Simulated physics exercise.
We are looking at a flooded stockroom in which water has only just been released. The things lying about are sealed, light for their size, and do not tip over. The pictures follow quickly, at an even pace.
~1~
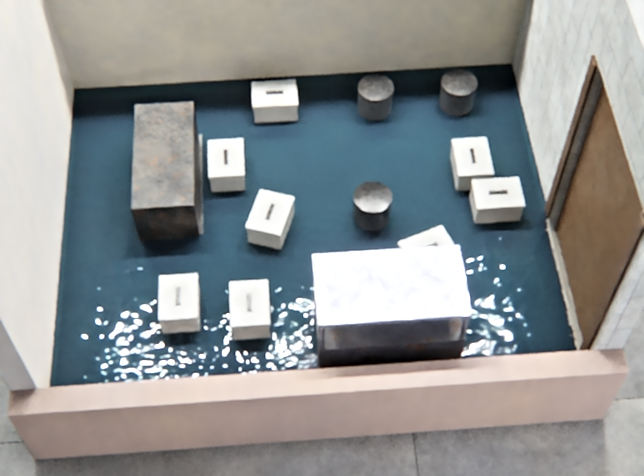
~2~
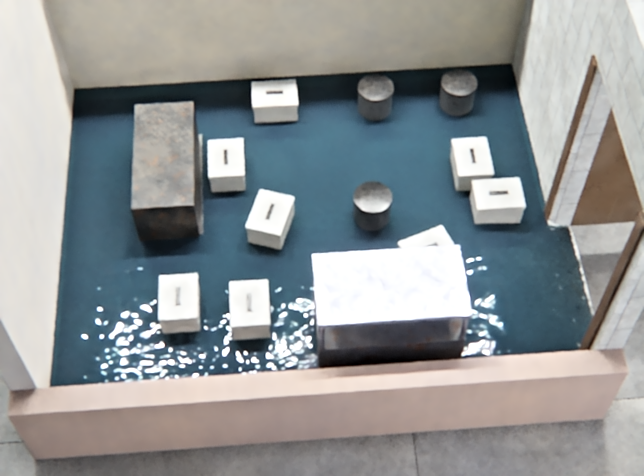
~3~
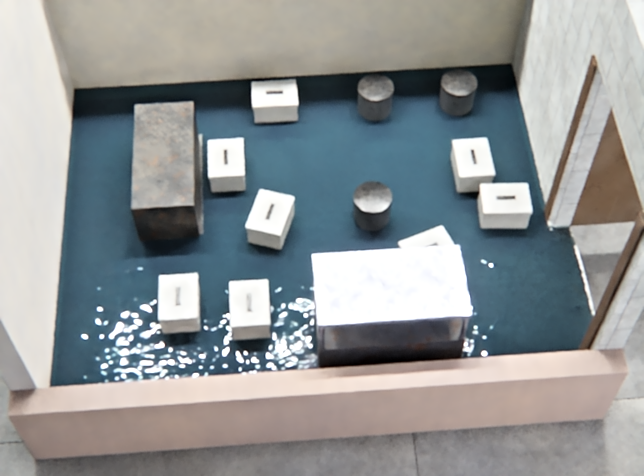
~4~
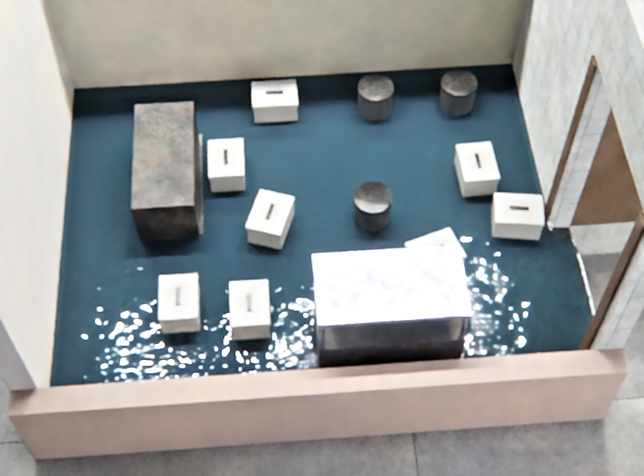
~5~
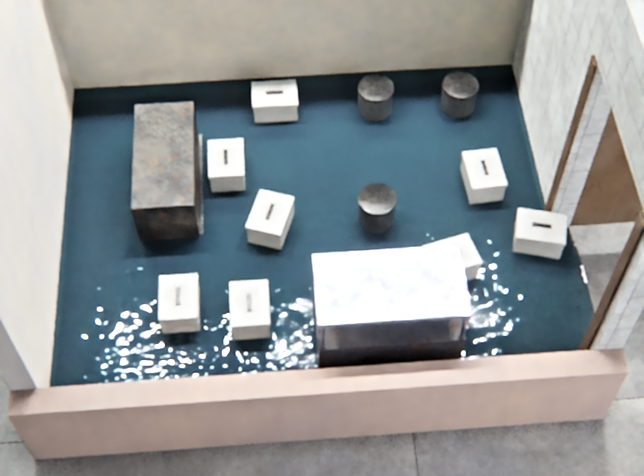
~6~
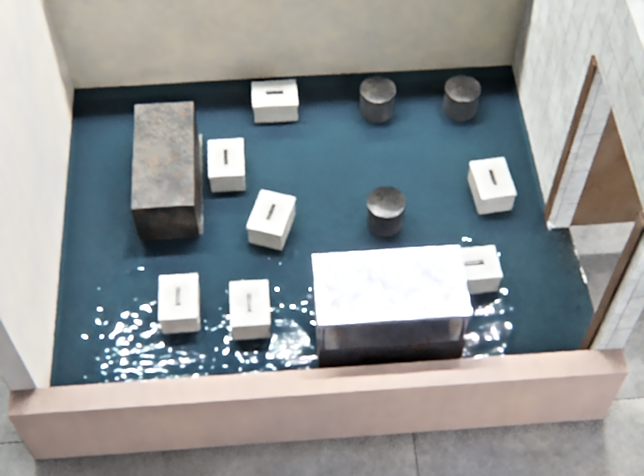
To begin with, white totes and dark drums sit still in a flooded room as the brown door on the right opens. The tote nearest the doorway drifts right towards it, followed by its neighbour, then disappears from view, while another emerges from behind the large pale block and the middle drum shifts slightly right.
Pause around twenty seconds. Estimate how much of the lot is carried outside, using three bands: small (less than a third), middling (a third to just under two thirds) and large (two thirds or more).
Large.
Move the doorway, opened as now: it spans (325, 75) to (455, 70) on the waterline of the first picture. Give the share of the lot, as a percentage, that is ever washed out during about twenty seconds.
Result: Close to 100 %.
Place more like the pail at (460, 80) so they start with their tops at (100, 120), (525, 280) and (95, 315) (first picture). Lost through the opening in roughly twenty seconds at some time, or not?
As listed: Inside, carried outside, inside.
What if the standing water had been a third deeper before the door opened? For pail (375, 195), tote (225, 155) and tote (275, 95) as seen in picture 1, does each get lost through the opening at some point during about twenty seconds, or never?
Object by object the verdict is leaves, never escapes, leaves.
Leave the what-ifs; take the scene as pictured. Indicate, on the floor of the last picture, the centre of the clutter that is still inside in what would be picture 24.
Around pixel (387, 222).
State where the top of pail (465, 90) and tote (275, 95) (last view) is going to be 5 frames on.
Look for them close to (484, 108) and (301, 100).
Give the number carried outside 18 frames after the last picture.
The number works out to 4.
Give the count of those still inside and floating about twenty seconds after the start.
It works out to 1.
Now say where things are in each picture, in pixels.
The first frame shows a tote at (429, 248) floats; a tote at (473, 156) floats; 0 of 11 have shifted.
The second frame shows a tote at (429, 248) floats; a tote at (473, 156) floats; 0 of 11 have shifted.
The third frame shows a tote at (429, 248), afloat; a tote at (474, 157) floats; 1 of 11 have shifted.
The fourth frame shows a tote at (435, 250), afloat, close to its start; a tote at (478, 161) floats, close to its start; 3 of 11 have shifted.
The fifth frame shows a tote at (452, 254), afloat, close to its start; a tote at (485, 168) floats, close to its start; 3 of 11 have shifted.
The sixth frame shows a tote at (474, 263), afloat, a stride from its start; a tote at (493, 178), afloat, close to its start; 5 of 11 have shifted.
A moment on, 2 of 11 are out; 9 afloat.
Next, 4 of 11 are out; 7 afloat.
Later, 8 of 11 are out; 3 afloat.
In the end, 9 of 11 are out; 1 afloat.
